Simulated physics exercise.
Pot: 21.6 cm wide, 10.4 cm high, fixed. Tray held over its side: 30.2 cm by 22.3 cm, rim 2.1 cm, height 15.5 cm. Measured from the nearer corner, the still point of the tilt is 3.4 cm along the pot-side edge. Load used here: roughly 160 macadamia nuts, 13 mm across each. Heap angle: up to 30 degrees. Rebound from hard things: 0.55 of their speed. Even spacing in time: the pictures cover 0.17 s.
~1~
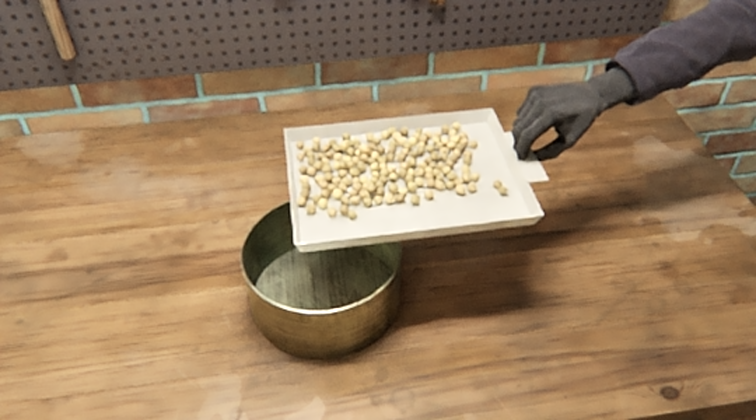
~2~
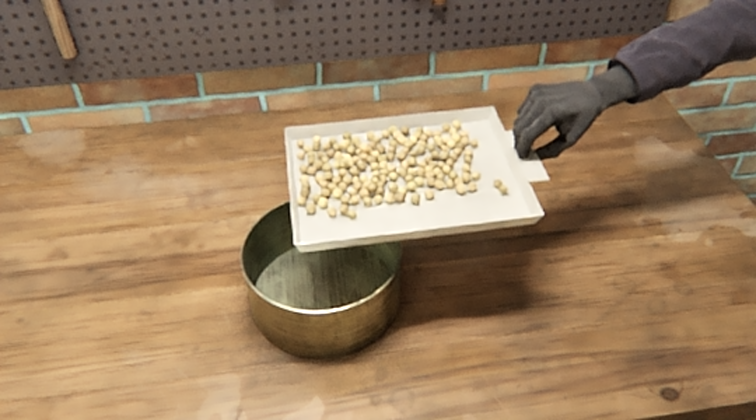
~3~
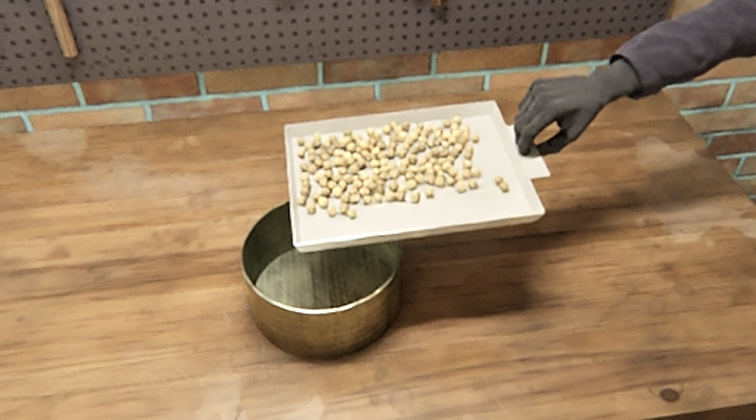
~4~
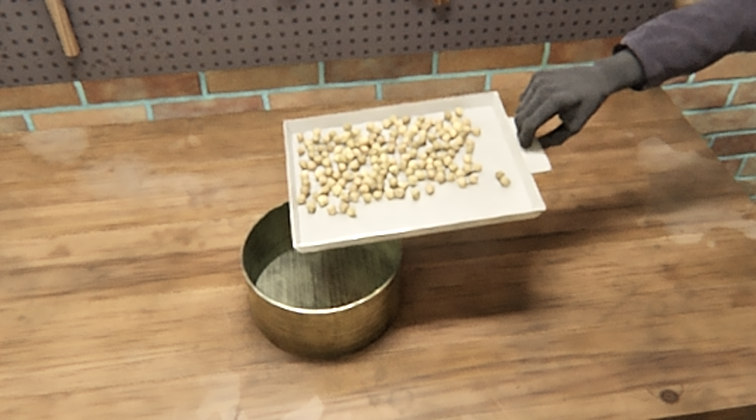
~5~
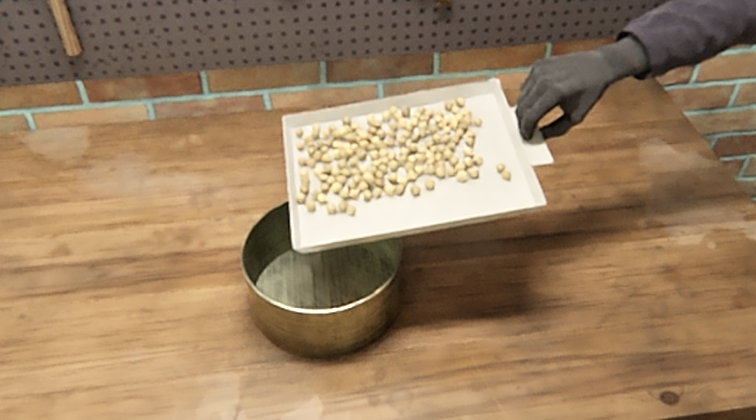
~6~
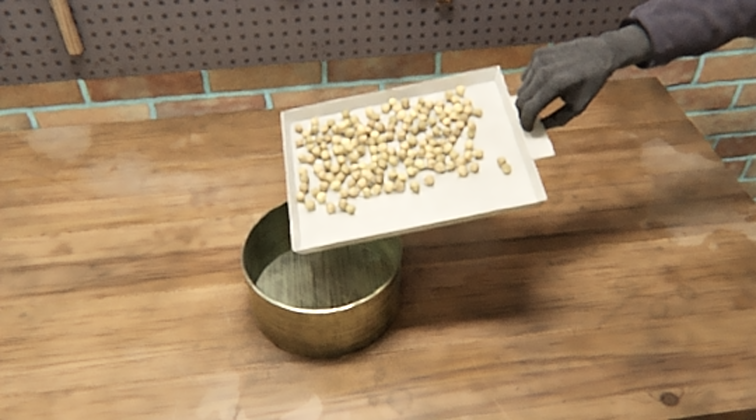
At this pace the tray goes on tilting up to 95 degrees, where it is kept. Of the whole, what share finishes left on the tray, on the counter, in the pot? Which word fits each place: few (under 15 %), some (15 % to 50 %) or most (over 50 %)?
Left on the tray gets few; counter gets some; pot gets most.
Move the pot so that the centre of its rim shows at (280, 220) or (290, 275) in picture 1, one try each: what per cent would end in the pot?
Roughly 0 and 95 percent.
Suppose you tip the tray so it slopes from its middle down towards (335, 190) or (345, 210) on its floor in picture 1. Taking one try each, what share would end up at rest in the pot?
First try: Around 40 percent; second try: Around 65 percent.
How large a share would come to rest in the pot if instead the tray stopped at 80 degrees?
Result: Close to 65 %.
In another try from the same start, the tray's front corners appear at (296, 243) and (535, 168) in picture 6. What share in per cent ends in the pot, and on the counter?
You'd end with pot at 40 and counter at 60.
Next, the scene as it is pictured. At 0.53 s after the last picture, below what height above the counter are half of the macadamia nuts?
Some 16 cm.
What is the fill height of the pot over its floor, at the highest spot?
Close to 2.5 cm up.
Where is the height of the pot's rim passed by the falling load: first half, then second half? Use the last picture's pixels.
Early: About (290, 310); late: About (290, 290).
Then, 0.32 s after the last picture, tilt 54 degrees; the tray holds 100 %, the pot 0 %.
Then, 0.53 s after the last picture, tilt 80 degrees; the tray holds 55 %, the pot 15 %.
Then, 0.86 s after the last picture, tilt 95 degrees; the tray holds 0 %, the pot 65 %.
In the end, tray 0 %, counter 35 %, pot 65 %.
